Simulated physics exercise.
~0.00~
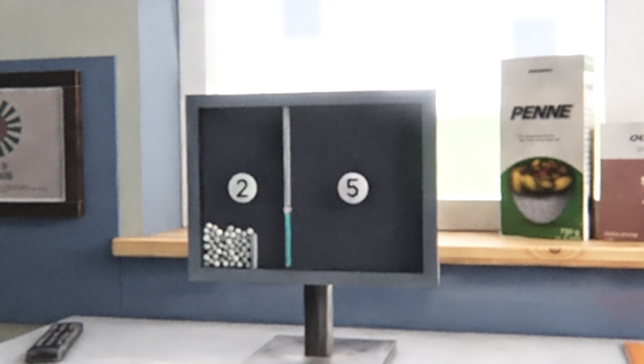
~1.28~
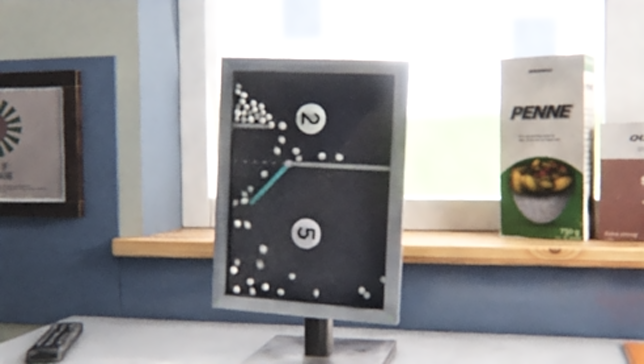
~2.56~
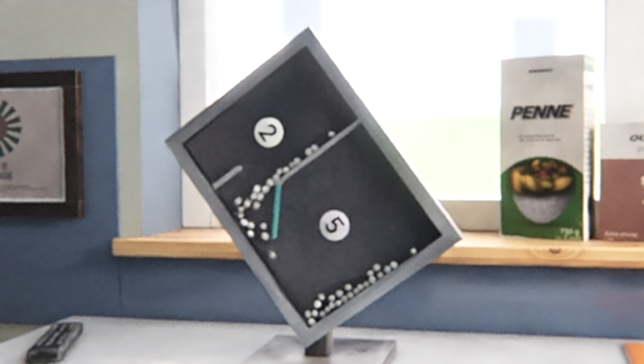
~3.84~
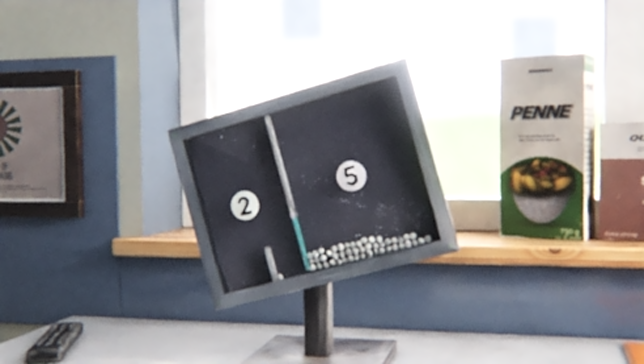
At first, a framed dark box stands level on a stand by a window, with small white beads heaped at the lower left, on the side marked two. The box turns clockwise until that side is on top, and the turquoise flap in the divider swings open, letting beads spill and scatter into the side marked five. Then it swings back anticlockwise, with more beads gathered on side five while others still cluster around the open flap. It ends tipped slightly anticlockwise, the flap shut, side two empty and all the beads lying along the bottom of side five.
